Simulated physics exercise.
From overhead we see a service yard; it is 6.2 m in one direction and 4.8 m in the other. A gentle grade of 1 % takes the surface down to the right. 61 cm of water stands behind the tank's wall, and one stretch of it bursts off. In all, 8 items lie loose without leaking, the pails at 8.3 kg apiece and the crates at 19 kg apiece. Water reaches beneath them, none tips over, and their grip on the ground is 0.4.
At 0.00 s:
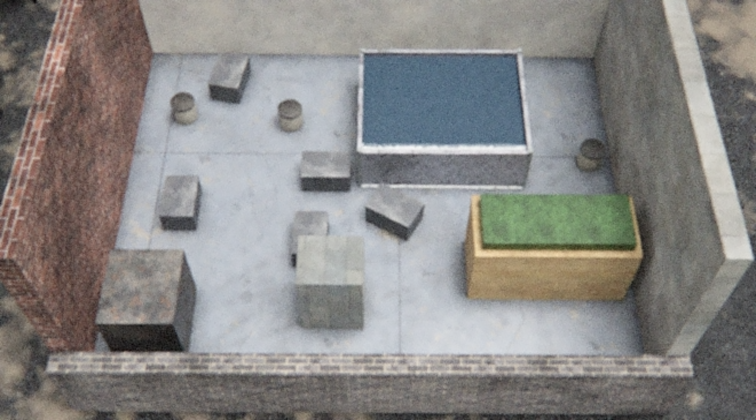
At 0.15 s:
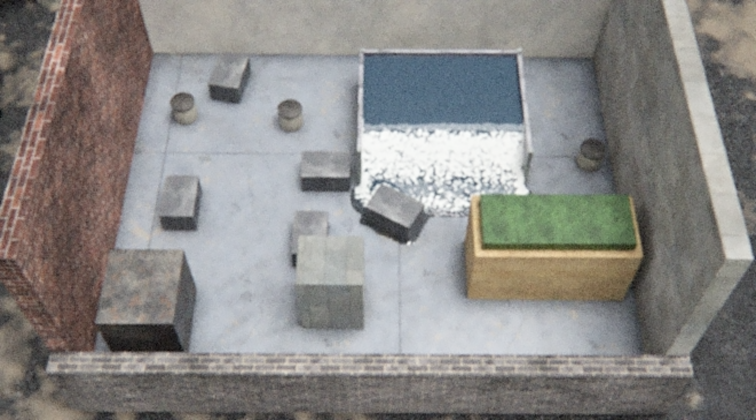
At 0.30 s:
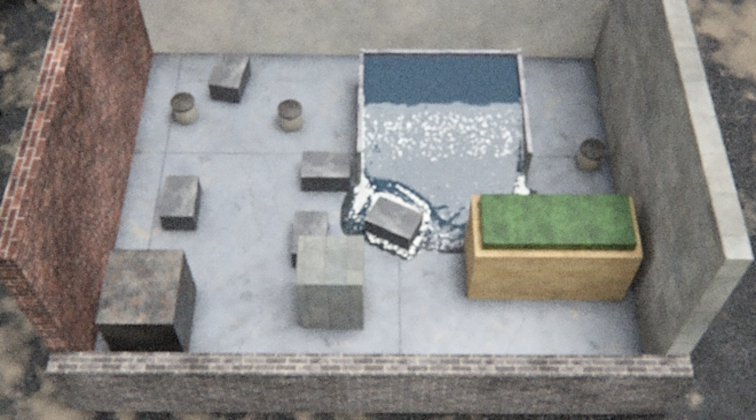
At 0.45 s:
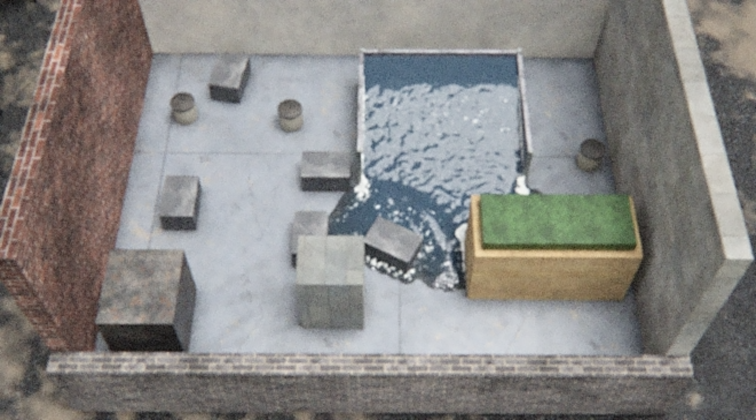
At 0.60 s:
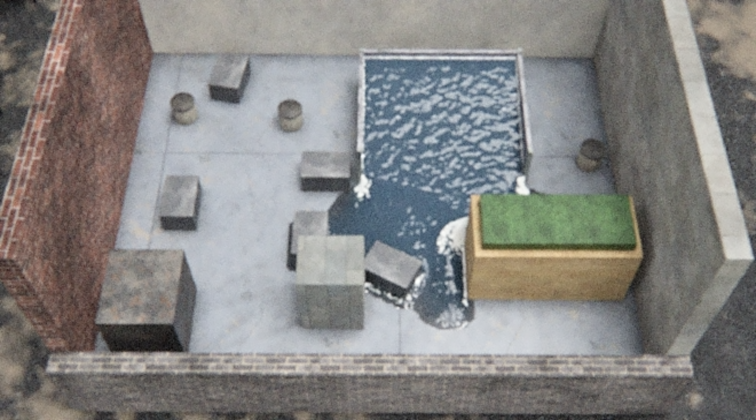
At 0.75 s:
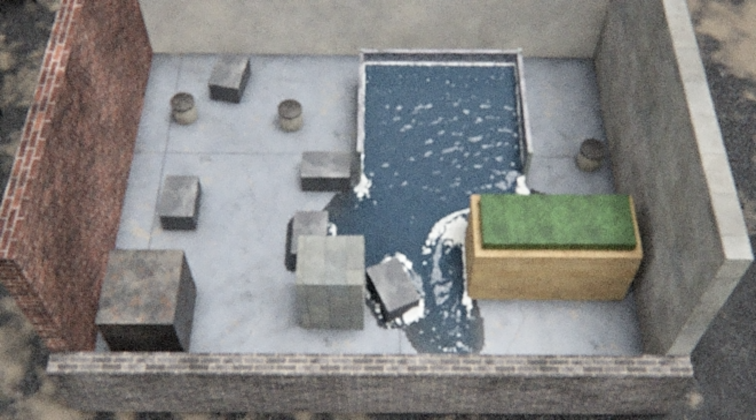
Water bursts from a walled tank and spreads across the yard, pushing one grey crate forward.
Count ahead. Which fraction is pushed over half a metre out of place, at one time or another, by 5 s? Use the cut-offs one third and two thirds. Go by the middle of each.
One to two thirds.
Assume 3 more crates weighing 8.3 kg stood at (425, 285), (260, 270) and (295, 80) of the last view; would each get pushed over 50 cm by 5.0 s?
Check, in order - exceeded, exceeded, not exceeded.
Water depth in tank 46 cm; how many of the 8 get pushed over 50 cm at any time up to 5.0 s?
Then 3 of them.
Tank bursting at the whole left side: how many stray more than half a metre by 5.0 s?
That would give 6.
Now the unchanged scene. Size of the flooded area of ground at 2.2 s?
That flooded area is roughly 17 m2.
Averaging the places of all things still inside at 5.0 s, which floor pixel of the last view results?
Close to (271, 153).
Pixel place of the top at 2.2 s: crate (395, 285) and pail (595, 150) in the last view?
First near (350, 328), second near (552, 115).
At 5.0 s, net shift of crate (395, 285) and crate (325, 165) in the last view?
In turn: 200 cm, 0 cm.
After 1.1 s 1 of 8 are over 50 cm from their spots; 0 afloat.
After 2.2 s 3 of 8 are over 50 cm from their spots; 0 afloat.
After 3.5 s 3 of 8 are over 50 cm from their spots; 1 afloat.
After 5.0 s 3 of 8 are over 50 cm from their spots, and 3 have been at some point; 1 afloat.
